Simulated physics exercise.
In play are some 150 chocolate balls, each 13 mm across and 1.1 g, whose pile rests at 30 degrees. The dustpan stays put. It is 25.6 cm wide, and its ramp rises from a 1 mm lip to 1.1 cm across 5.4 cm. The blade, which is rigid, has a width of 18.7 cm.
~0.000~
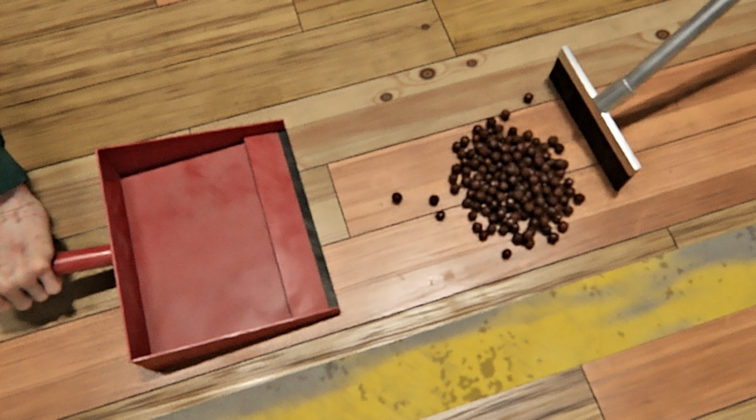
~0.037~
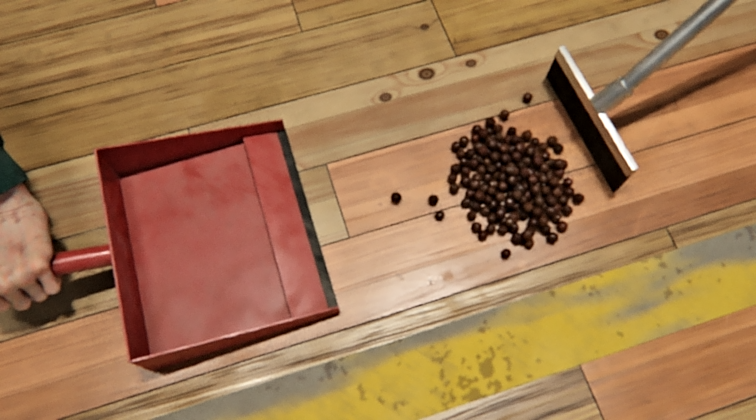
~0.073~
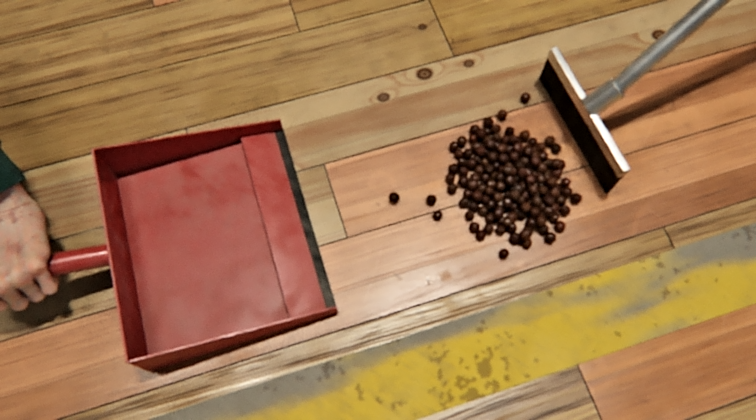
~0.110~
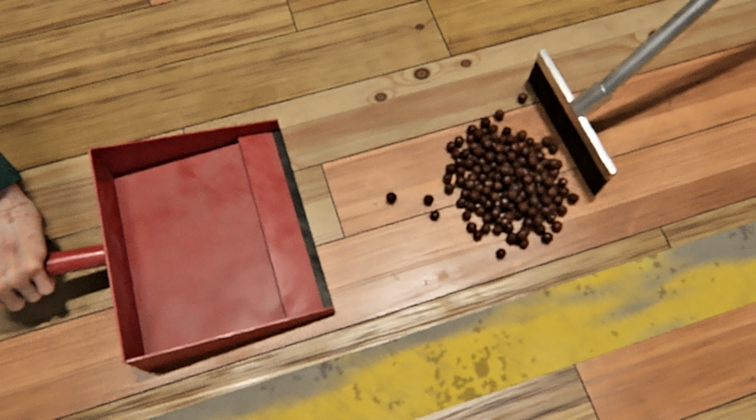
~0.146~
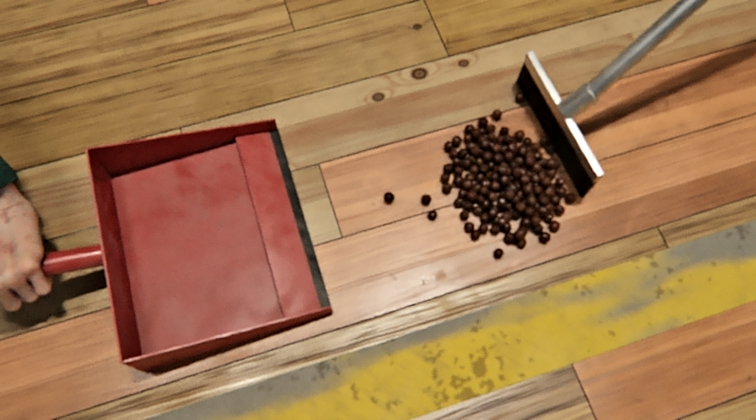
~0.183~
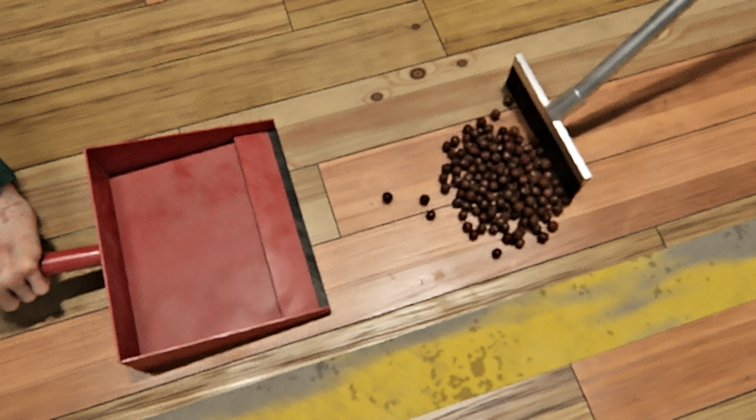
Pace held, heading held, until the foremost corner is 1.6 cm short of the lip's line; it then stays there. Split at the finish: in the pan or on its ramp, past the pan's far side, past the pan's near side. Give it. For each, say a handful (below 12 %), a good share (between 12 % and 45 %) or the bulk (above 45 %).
Result: In the pan or on its ramp: A decent share, past the pan's far side: A scattering, past the pan's near side: A scattering.
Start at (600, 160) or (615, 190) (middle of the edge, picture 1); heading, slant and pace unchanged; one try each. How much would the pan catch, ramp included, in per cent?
Around 45 percent, then around 35 percent.
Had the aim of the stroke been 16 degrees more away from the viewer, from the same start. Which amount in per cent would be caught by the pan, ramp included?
That would give about 10 percent.
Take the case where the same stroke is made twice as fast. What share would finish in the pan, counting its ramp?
It would come to roughly 40 percent.
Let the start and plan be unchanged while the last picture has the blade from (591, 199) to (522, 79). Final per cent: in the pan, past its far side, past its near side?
Pan 20; far 0; near 40.
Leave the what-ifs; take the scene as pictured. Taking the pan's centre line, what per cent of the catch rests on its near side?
I'd put it near 40 per cent.
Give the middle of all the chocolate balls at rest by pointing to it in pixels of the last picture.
Approximately (320, 246) in the last picture.
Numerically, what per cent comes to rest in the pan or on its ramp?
About 30 %.
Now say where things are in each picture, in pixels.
The first picture shows blade from (633, 171) to (563, 54), moved 0.0 cm, 0 of the pieces shifted so far; middle of the pieces at (509, 178); pan at (209, 245).
The second picture shows blade from (630, 171) to (560, 54), moved 0.3 cm, 0 of the pieces shifted so far; middle of the pieces at (508, 178).
The third picture shows blade from (622, 172) to (553, 56), moved 1.0 cm, 0 of the pieces shifted so far; middle of the pieces at (506, 178).
The fourth picture shows blade from (609, 175) to (541, 58), moved 2.2 cm, 0 of the pieces shifted so far; middle of the pieces at (503, 178).
The fifth picture shows blade from (596, 177) to (529, 60), moved 3.5 cm, 0 of the pieces shifted so far; middle of the pieces at (501, 178).
The sixth picture shows blade from (584, 179) to (517, 62), moved 4.9 cm, 16 of the pieces shifted so far; middle of the pieces at (498, 178); pan at (199, 245). Its pace works out near 0.37 m/s, heading 4 degrees away from the viewer's side.
After 0.58 s, middle of the blade 18 cm from the lip; 0 % over the lip, far side 0 %, near side 5 %.
Then, at 0.84 s, middle of the blade 9 cm from the lip; 0 % over the lip, far side 0 %, near side 5 %.
After 1.21 s, middle of the blade 2 cm from the lip; 30 % over the lip, far side 5 %, near side 5 %.
In the end, at 2.0 s, pan 30 %, far side 5 %, near side 5 %, in front of the lip or behind the blade 55 %.
